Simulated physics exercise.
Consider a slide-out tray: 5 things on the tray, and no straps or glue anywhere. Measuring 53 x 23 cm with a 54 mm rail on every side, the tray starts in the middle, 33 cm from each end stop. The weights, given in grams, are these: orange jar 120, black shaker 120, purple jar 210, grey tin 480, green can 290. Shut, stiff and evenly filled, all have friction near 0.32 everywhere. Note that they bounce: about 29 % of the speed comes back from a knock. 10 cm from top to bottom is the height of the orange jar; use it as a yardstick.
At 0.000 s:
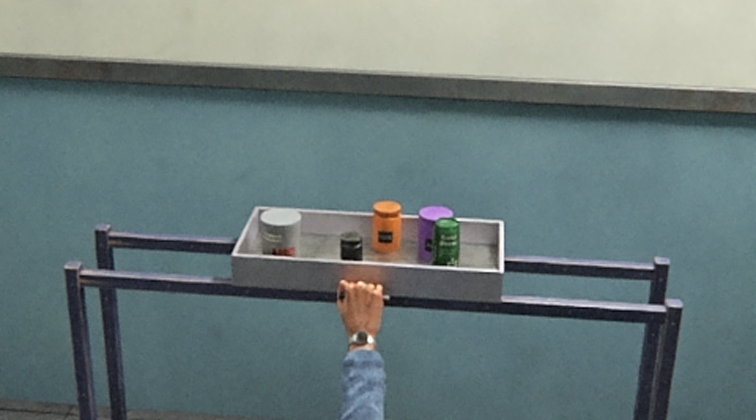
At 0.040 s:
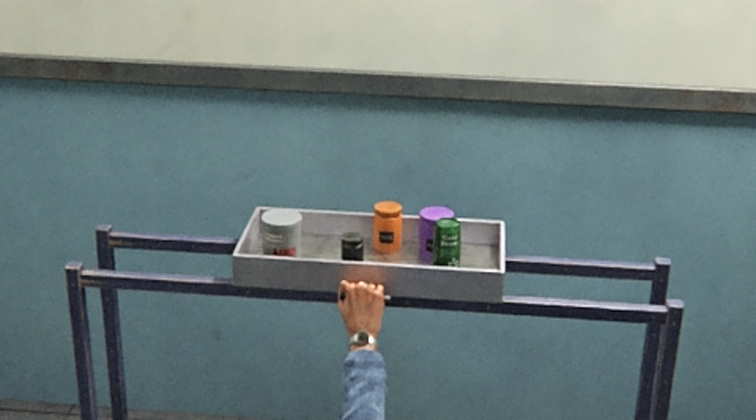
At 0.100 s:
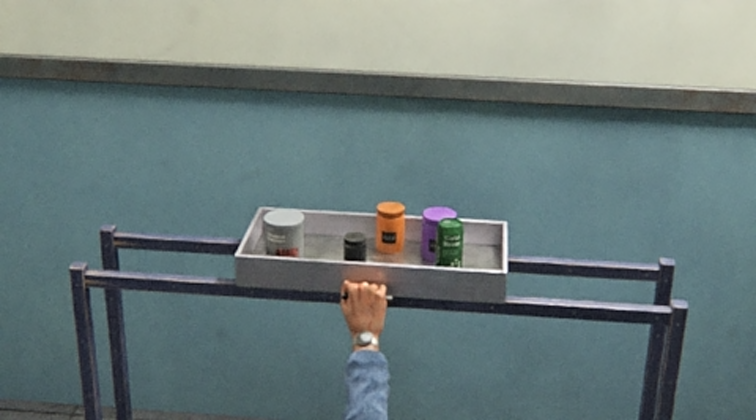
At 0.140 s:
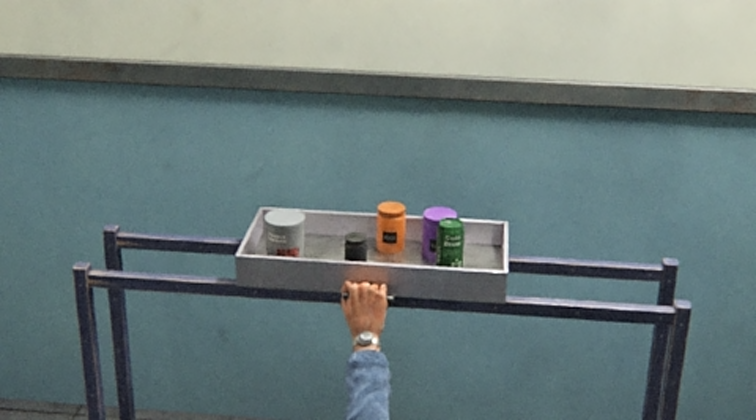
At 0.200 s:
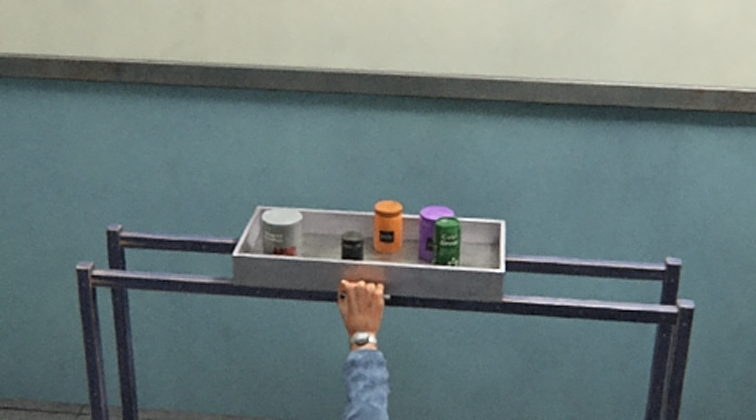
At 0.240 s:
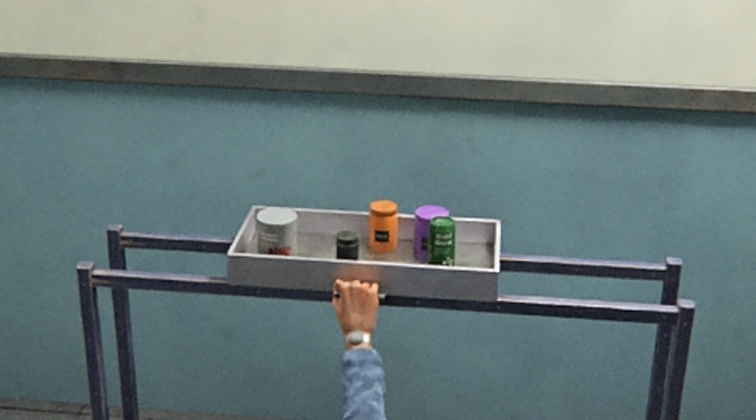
Against a blue-green wall with a pale upper section, a pale grey tray sits between dark blue rails, seen from the front and slightly above. From left to right it holds a grey tin, a small black shaker, an orange jar, a purple jar and a green can. The whole setup shifts very slightly right in view, then a hand gripping the front edge slides the tray slightly left along the rails.
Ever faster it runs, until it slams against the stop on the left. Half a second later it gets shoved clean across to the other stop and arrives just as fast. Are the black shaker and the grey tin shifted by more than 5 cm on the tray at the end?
In the end black shaker: In place; grey tin: Displaced.
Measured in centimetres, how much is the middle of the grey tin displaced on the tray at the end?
The shift is close to 12 cm.
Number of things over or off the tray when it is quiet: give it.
I make it 0.
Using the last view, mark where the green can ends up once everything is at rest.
Around (624, 262).
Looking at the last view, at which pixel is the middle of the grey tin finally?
Roughly (510, 251).
Around 0.74 s, tray 33 cm left; black shaker shifted 5 cm near (179, 245); grey tin shifted 3 cm near (124, 228); orange jar shifted 5 cm.
Around 0.94 s, tray 33 cm left; black shaker shifted 15 cm near (134, 243); grey tin shifted 2 cm near (127, 228); orange jar shifted 15 cm.
Around 2.54 s, tray 33 cm right; black shaker shifted 10 cm near (475, 264); grey tin shifted 2 cm near (461, 248); orange jar shifted 10 cm.
Around 2.64 s, tray 33 cm right; grey tin shifted 9 cm near (492, 250); black shaker shifted 4 cm near (507, 265); orange jar shifted 4 cm.
Finally (3.1 s), not toppled but over 5 cm from the start, grey tin; the other 4 still in place (within 5 cm). Final places as that camera would see them, black shaker near (527, 267), grey tin near (510, 252).
